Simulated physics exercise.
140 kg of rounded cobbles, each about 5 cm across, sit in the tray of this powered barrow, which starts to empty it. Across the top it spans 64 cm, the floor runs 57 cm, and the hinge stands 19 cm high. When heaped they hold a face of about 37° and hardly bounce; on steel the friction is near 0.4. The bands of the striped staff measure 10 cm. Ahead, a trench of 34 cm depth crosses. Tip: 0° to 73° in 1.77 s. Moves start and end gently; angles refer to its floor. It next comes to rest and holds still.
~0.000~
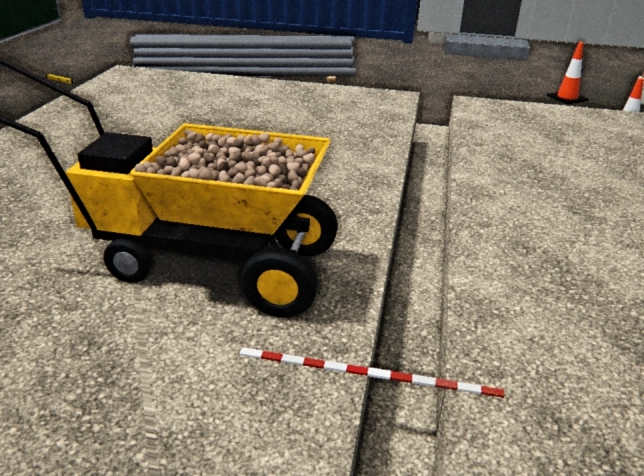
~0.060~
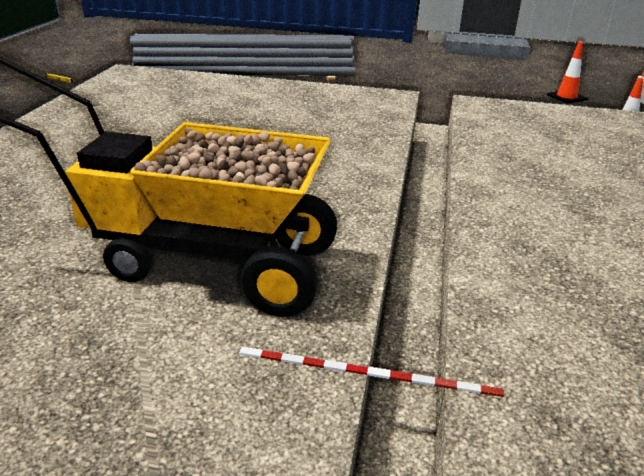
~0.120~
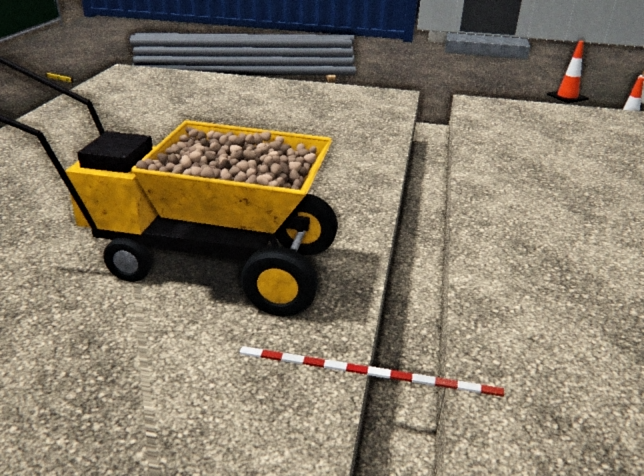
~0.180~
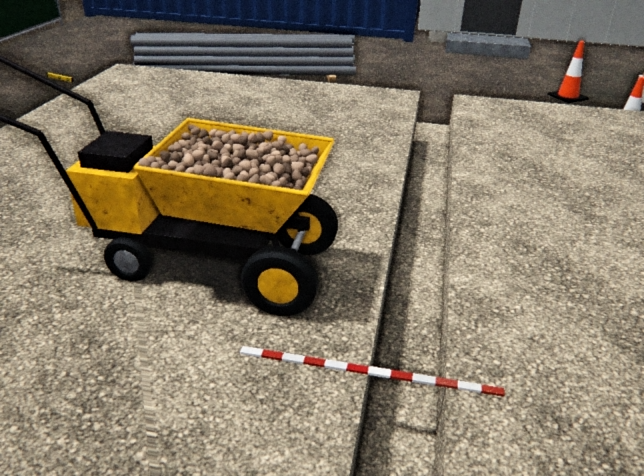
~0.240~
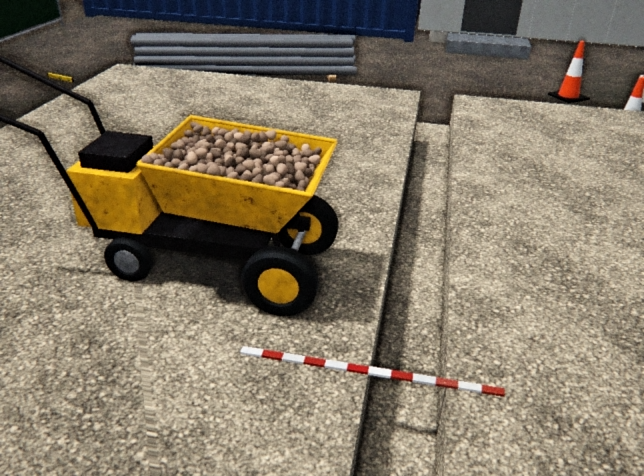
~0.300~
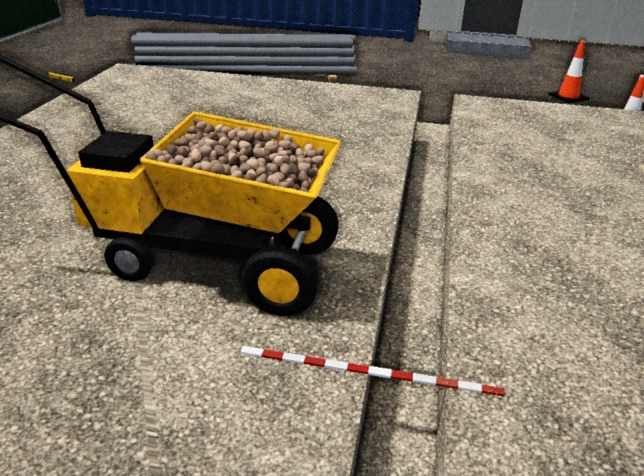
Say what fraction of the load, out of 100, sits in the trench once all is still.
About 89 out of 100.
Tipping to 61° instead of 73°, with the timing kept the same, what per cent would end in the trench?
Roughly 65 per cent would end in the trench.
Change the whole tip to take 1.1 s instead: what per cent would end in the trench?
It would be near 80 percent.
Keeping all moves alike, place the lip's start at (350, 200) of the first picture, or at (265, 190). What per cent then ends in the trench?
It comes to about 40 and 90 in a hundred.
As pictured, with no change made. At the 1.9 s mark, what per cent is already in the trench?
By then, around 45 percent.
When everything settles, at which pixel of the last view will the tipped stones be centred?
The tipped stones centre close to (418, 332).
After 1.3 s the floor is at 62°; 98 % in the tray, 2 % in the trench; the foremost stones are at (415, 256).
After 1.9 s the floor is at 73°; 48 % in the tray, 45 % in the trench, 7 % past the trench; the foremost stones are at (515, 320).
After 2.2 s the floor is at 73°; 24 % in the tray, 65 % in the trench, 11 % past the trench; the foremost stones are at (559, 325).
After 4.2 s the floor is at 73°; 0 % in the tray, 89 % in the trench, 11 % past the trench; the foremost stones are at (572, 328).
